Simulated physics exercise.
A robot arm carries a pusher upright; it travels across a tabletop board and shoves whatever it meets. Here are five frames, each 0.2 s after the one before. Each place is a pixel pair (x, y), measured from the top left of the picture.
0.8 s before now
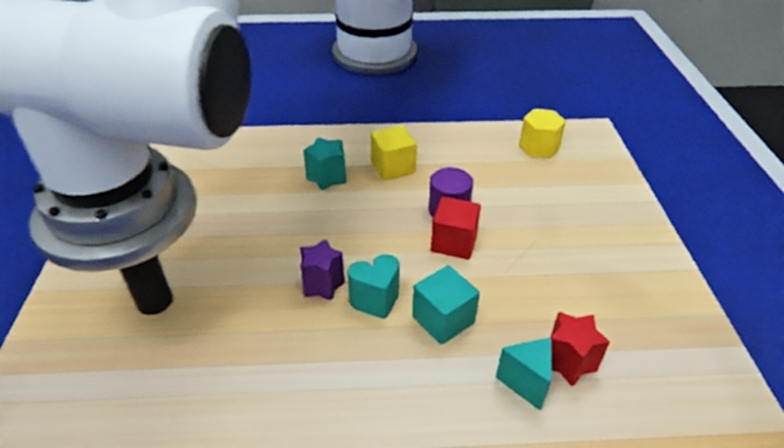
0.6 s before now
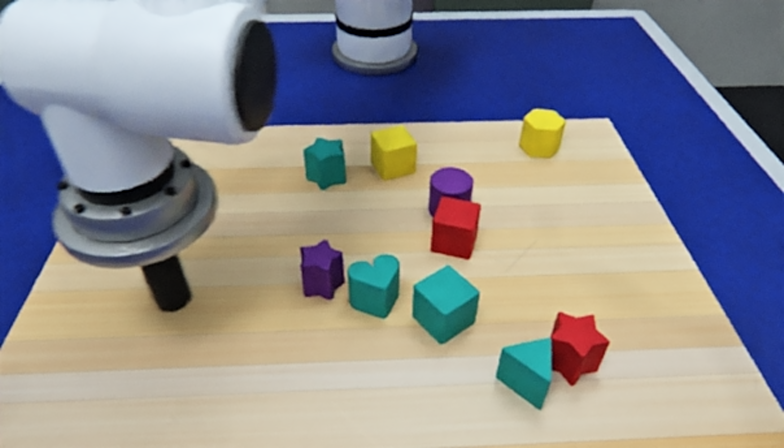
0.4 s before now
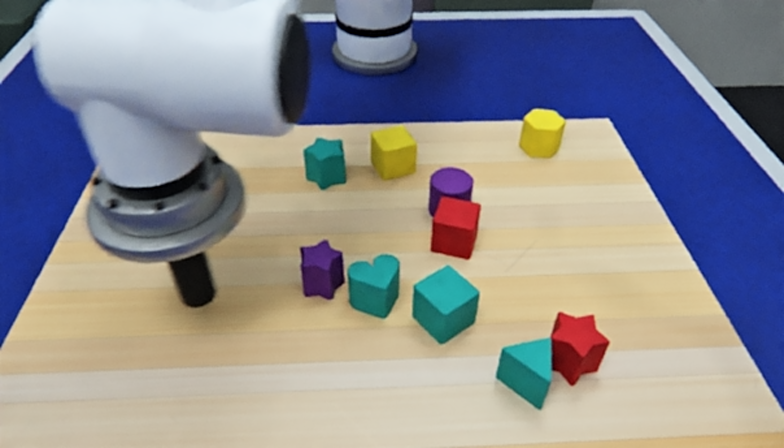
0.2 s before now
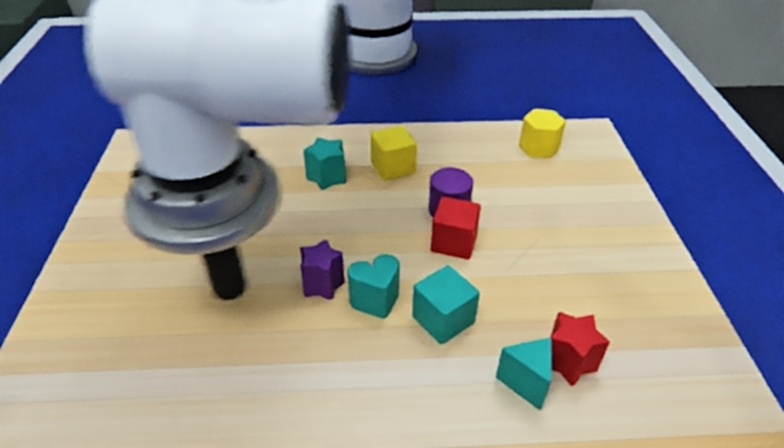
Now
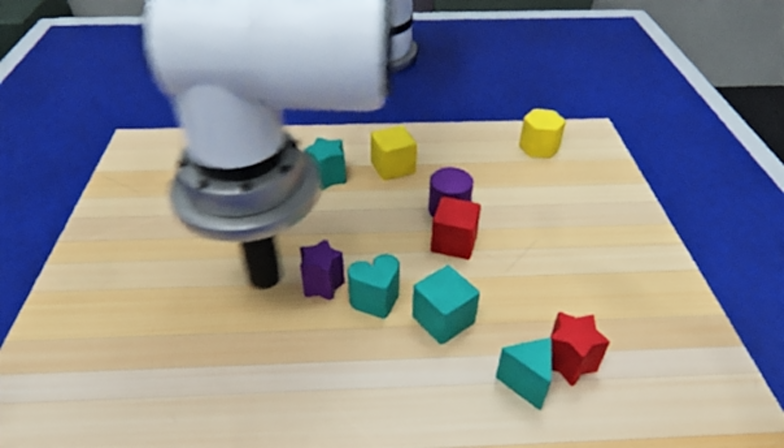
A pale wooden board lies on a blue-covered table, seen from above at an angle by a still camera. Spread over it are turquoise, purple, red and yellow blocks, including a purple star left of a turquoise heart, with a white robot arm holding a dark pusher at the left. The arm slides the pusher rightward and slightly away, nearing the purple star, while the blocks stay still.
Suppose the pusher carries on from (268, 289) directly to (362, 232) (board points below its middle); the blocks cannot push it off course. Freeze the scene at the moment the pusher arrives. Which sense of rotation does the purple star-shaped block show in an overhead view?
It turns clockwise.
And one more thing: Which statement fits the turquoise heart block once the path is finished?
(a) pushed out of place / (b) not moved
b - not moved.
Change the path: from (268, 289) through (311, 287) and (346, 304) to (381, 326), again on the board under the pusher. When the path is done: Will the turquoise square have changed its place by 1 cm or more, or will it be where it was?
Shifted.
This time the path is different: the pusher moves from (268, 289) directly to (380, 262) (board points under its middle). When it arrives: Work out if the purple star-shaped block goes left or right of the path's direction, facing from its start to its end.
It gets pushed right.
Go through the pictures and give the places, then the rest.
The first frame shows lower end of the pusher (155, 302), tops of blocks, purple star-shaped block (319, 254), turquoise heart block (375, 270).
The second frame shows pusher (174, 299), blocks as before.
The third frame shows pusher (199, 295), blocks as before.
The fourth frame shows pusher (230, 288), blocks as before.
The fifth frame shows pusher (265, 277), purple star-shaped block (319, 254), turquoise heart block (375, 270).
On the path given first. One third of the way, pusher (301, 257); purple star-shaped block (327, 252), turned 30° clockwise.
Two thirds of the way, pusher (333, 238); purple star-shaped block (333, 250), turned 60° clockwise.
At the end, pusher (362, 220); purple star-shaped block (333, 250), turned 60° clockwise; turquoise heart block not moved.
